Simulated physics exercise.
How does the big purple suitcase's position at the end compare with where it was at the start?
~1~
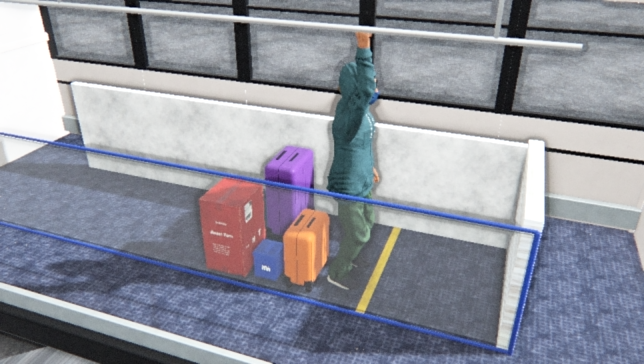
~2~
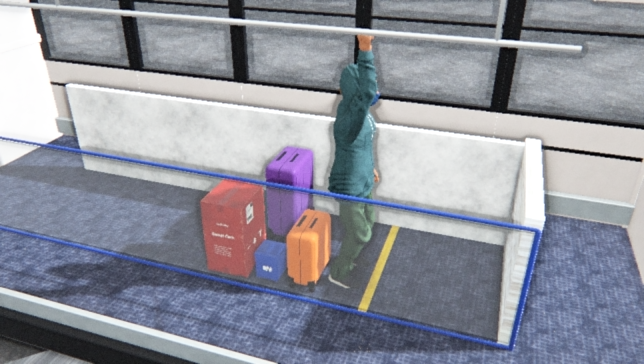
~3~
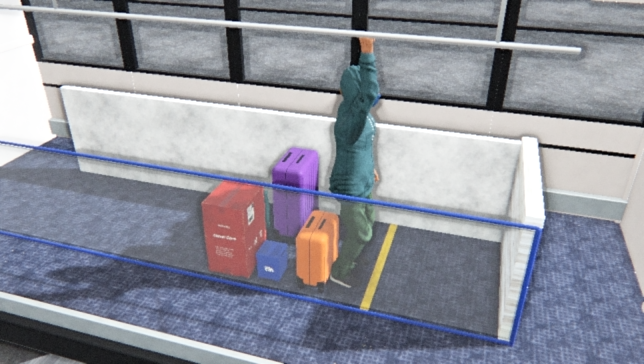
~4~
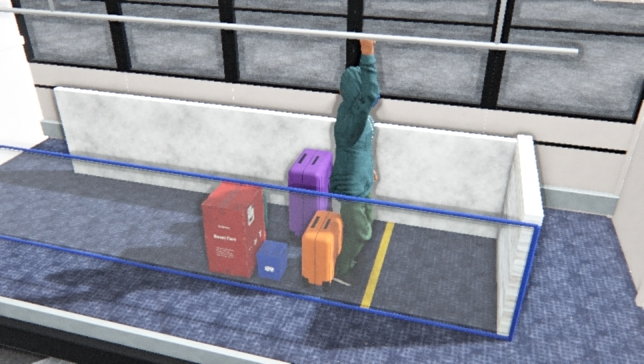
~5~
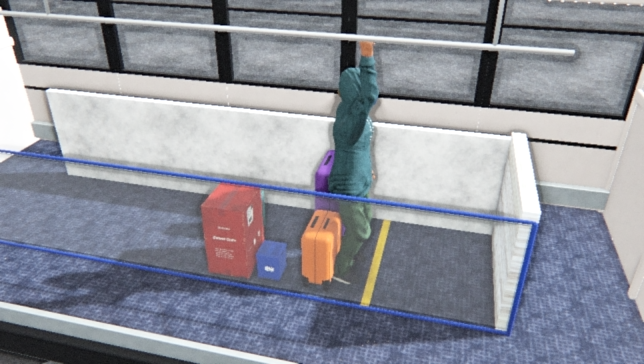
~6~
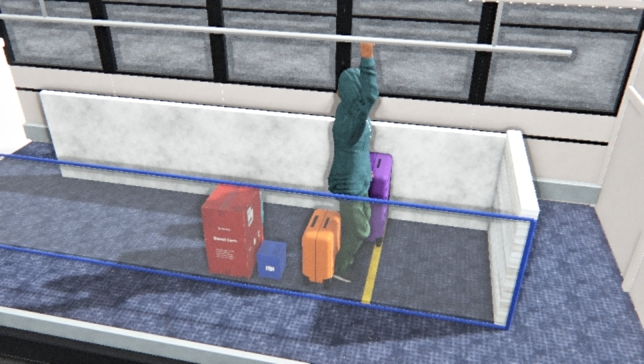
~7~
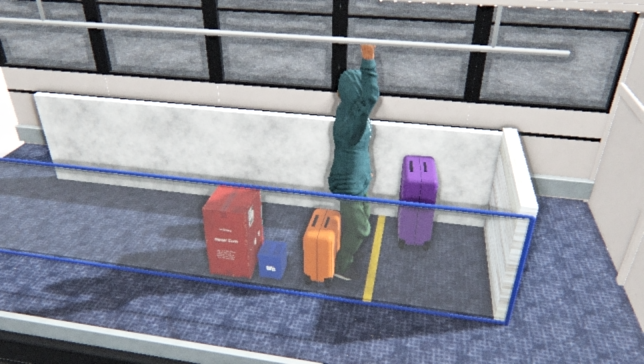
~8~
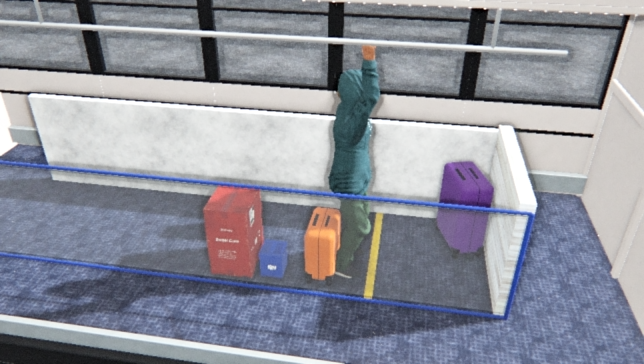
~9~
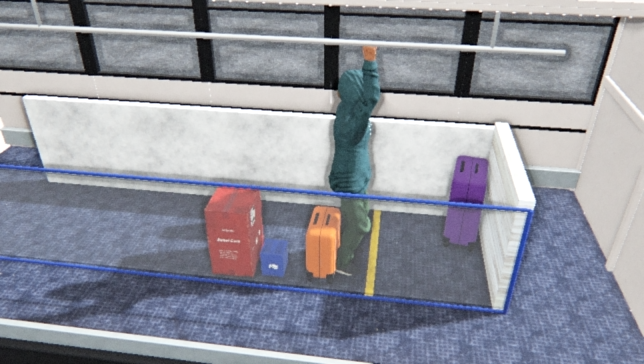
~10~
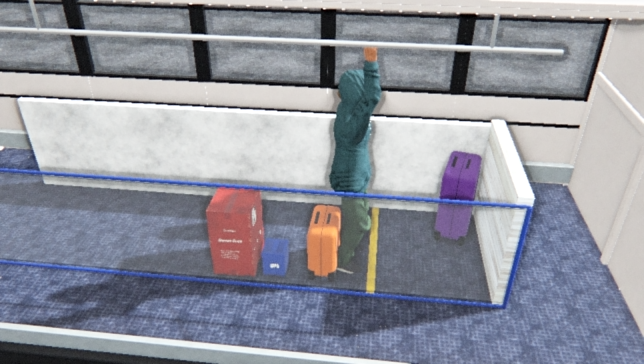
It started to the left of the person, behind the orange case, and ended to the right of the person, past the yellow line and near the right end wall.
